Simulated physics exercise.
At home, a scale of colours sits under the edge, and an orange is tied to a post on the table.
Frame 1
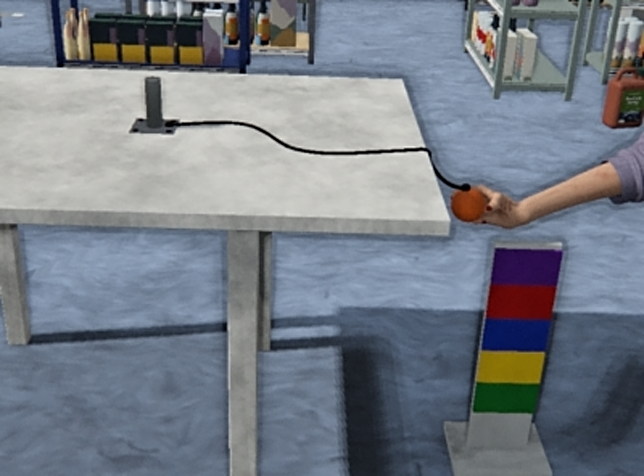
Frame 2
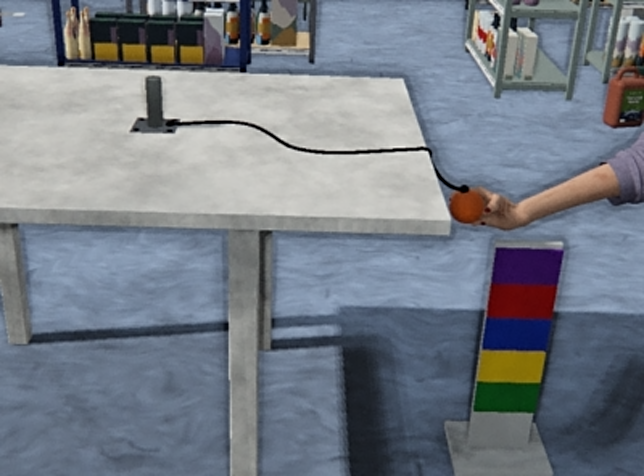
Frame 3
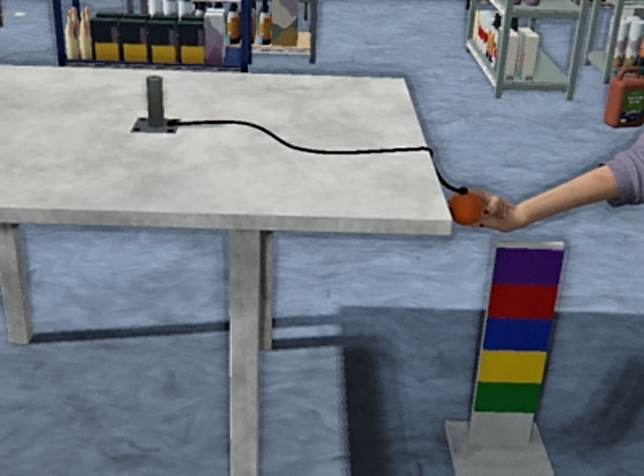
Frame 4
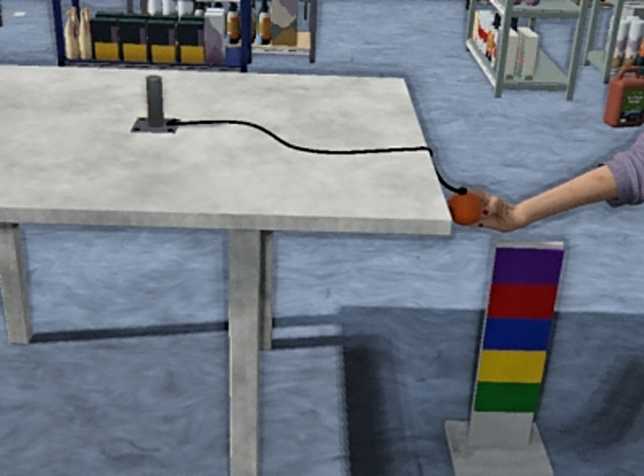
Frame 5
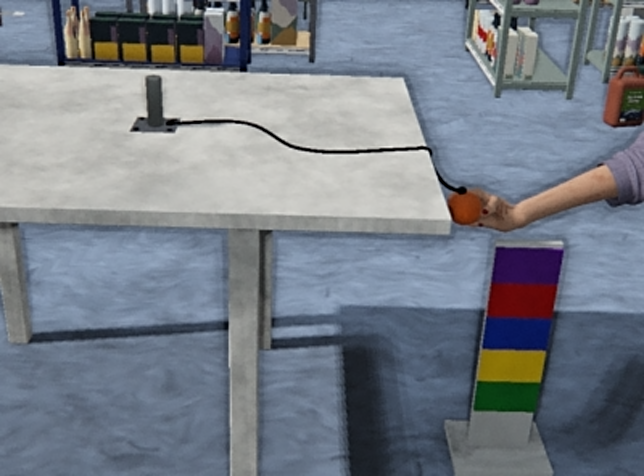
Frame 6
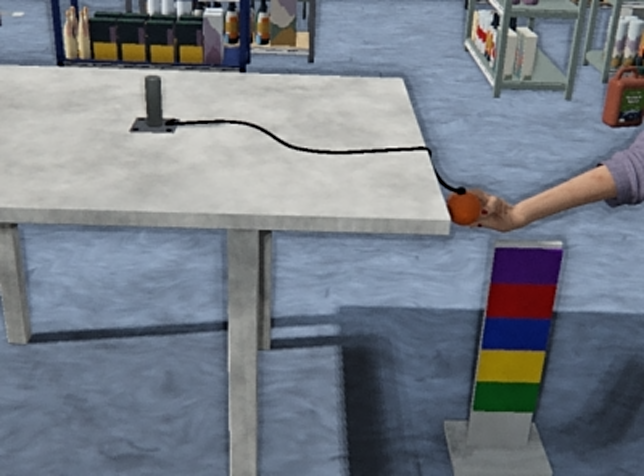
In a workshop-like room with a blue floor and stocked shelves at the back, the view looks slightly down on a pale grey table. A black cord runs from a dark post at the table's left to an orange ball-like object held by a hand at the right edge, above an upright strip of purple, red, blue, yellow and green. The hand and orange object shift down very slightly, then stay nearly still, while the camera remains steady.
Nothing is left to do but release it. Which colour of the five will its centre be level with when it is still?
Its centre will be level with purple.
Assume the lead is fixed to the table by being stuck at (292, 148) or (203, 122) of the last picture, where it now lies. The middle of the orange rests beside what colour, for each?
Results, in sequence: No band / purple.
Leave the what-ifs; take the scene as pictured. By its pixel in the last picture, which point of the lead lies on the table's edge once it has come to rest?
That would be the bit at (391, 150).
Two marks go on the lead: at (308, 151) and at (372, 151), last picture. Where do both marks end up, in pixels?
They finish close to (343, 142) and close to (407, 148).
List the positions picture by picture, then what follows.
The first picture shows orange (468, 205); purple (527, 268); red (521, 303); blue (516, 336); yellow (511, 368); green (506, 399).
The second picture shows orange (467, 207); lead through (196, 123) (259, 128) (292, 147) (354, 153) (423, 150).
The third picture shows orange (465, 209).
The fourth picture shows orange (464, 209); lead through (197, 123) (259, 128) (292, 147) (355, 153) (423, 150).
The fifth picture shows orange (464, 208).
The sixth picture shows orange (463, 209); lead through (196, 123) (258, 128) (291, 147) (353, 153) (422, 150).
Soon after, orange near (385, 256); level with purple.
Then, orange near (407, 259); level with purple.
At rest, orange near (412, 261); level with purple. Its middle rests at the purple band.
